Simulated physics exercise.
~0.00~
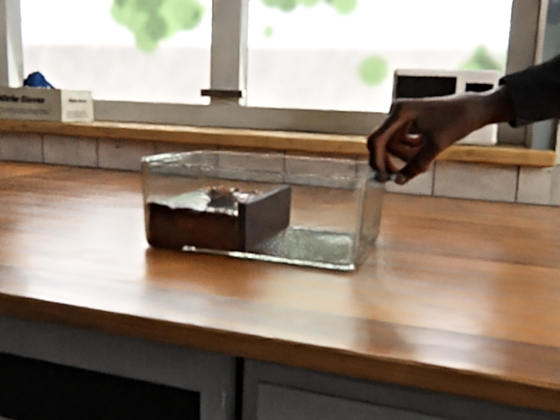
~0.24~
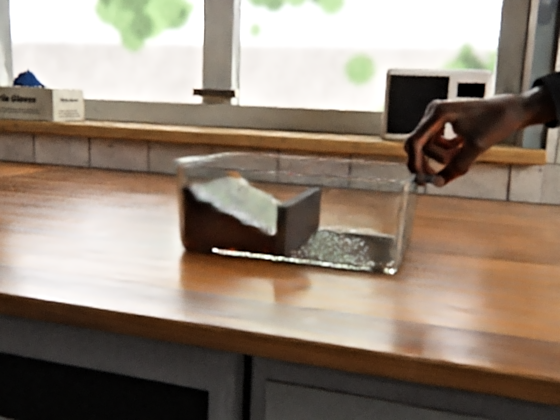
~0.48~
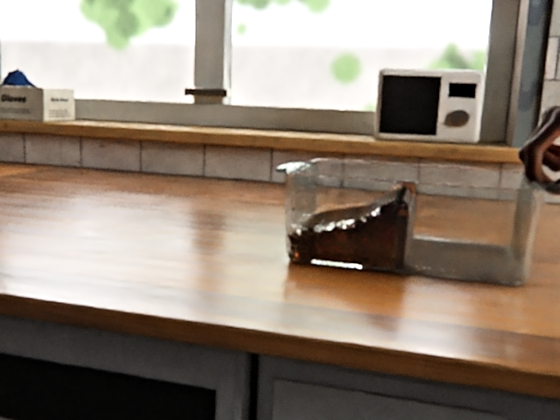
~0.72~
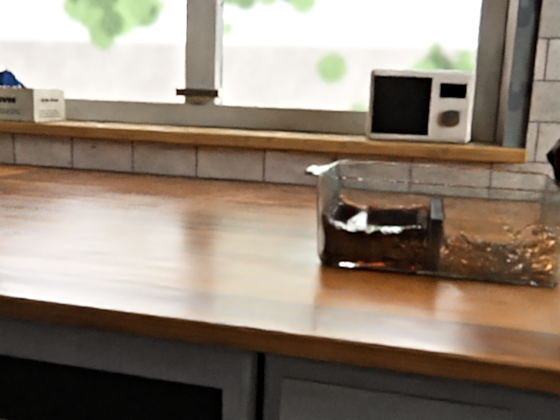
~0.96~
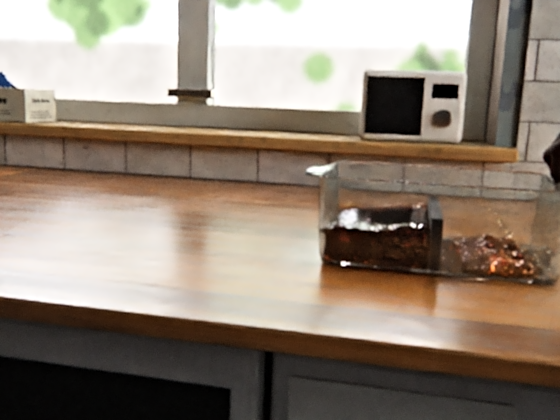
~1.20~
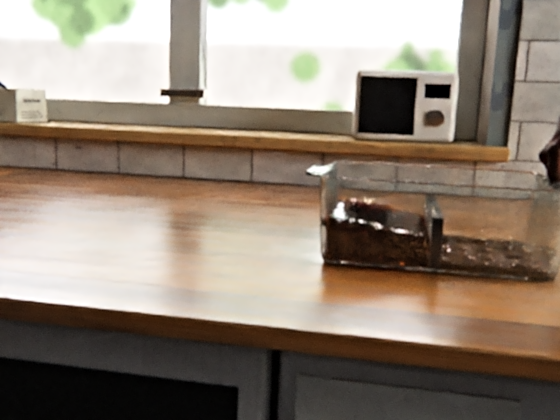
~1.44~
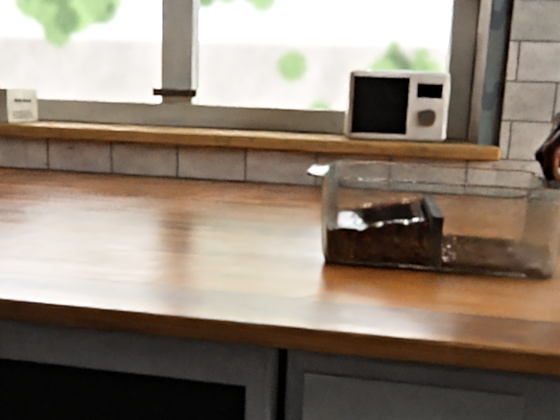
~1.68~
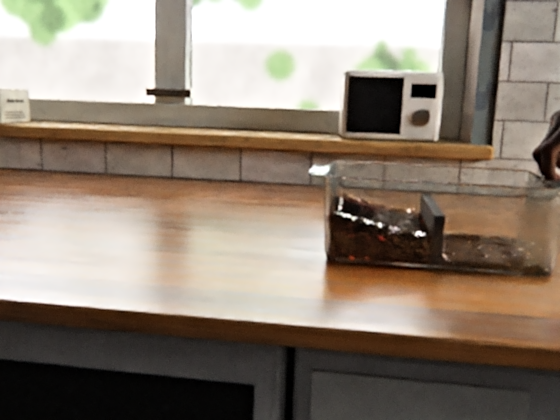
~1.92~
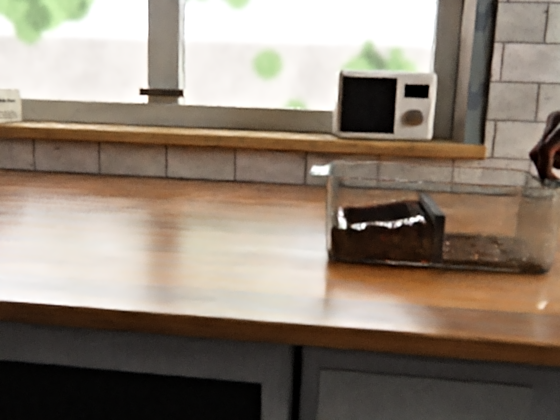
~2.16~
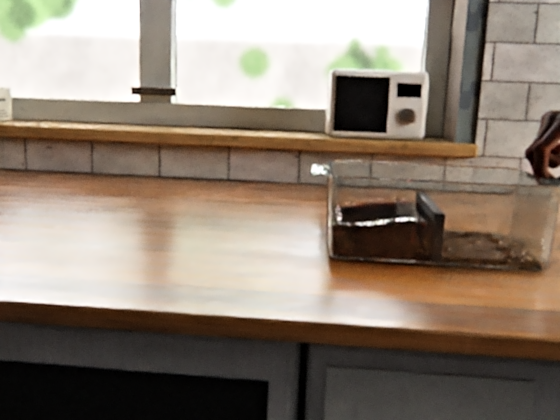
A hand pulled a clear, open box of dark tea to the right along a wooden counter, and the tea sloshed about, some crossing the upright divider. The box stopped, leaving most on the left and a little on the right.
